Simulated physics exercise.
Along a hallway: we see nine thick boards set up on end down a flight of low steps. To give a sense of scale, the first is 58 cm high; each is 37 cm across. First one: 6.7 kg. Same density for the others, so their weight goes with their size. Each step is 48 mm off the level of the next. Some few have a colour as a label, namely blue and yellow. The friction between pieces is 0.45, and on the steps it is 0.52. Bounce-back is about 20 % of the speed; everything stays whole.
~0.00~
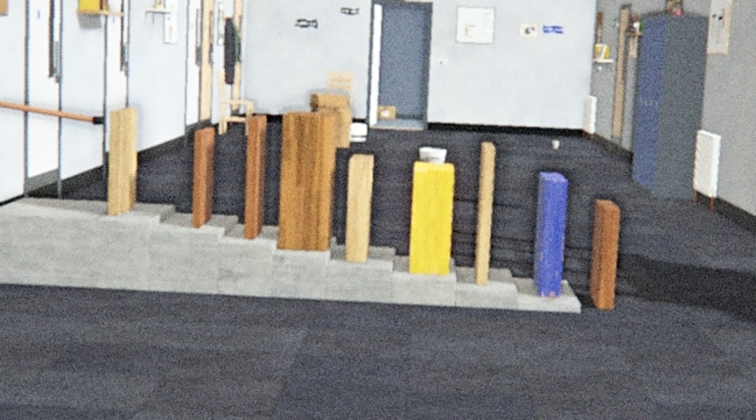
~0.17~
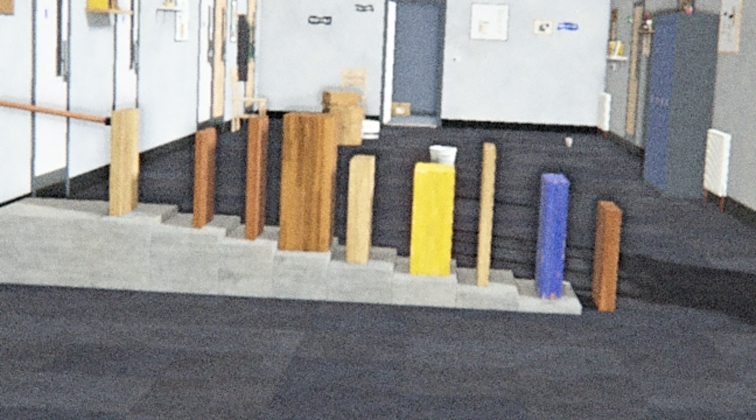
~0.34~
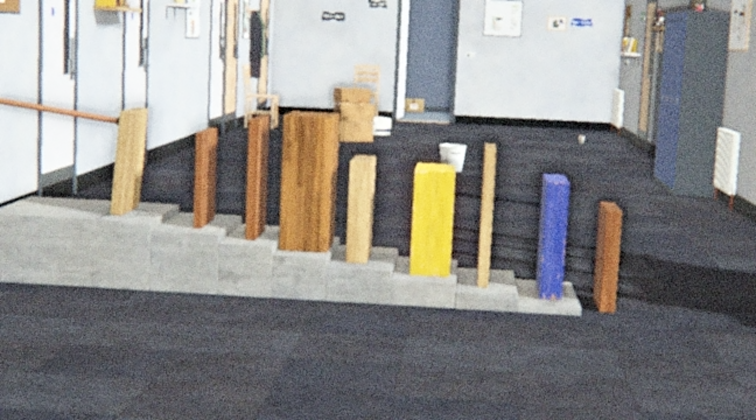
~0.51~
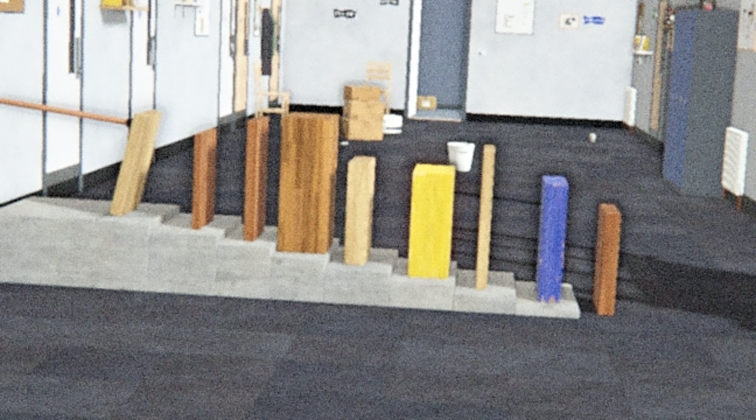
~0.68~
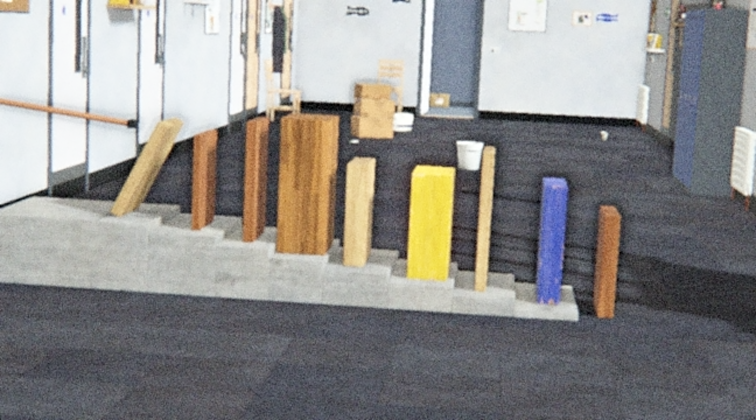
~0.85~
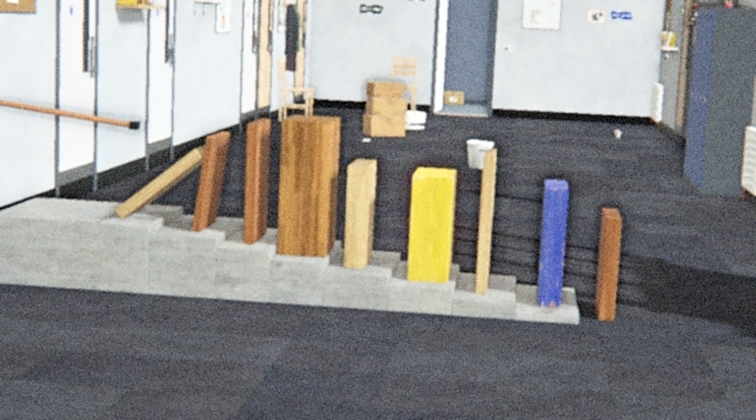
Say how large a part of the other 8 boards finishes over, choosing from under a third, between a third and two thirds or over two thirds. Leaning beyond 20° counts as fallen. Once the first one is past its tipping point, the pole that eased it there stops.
I would say less than a third.
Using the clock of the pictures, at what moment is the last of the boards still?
About 1.5 s.
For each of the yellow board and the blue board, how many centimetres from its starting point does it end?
Roughly yellow 0, blue 0.
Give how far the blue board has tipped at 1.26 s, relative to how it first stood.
Rotation: Approx. 0°.
By 0.91 s, none of the 8 other boards over, 1 disturbed.
By 1.02 s, 1 of the 8 other boards over.
When it is over (1.8 s), 1 of the 8 other boards over; yellow board unmoved; blue board unmoved. That is 12 per cent. Seven left standing. In pixels of the last frame, middles, yellow board near (433, 225), blue board near (552, 243).
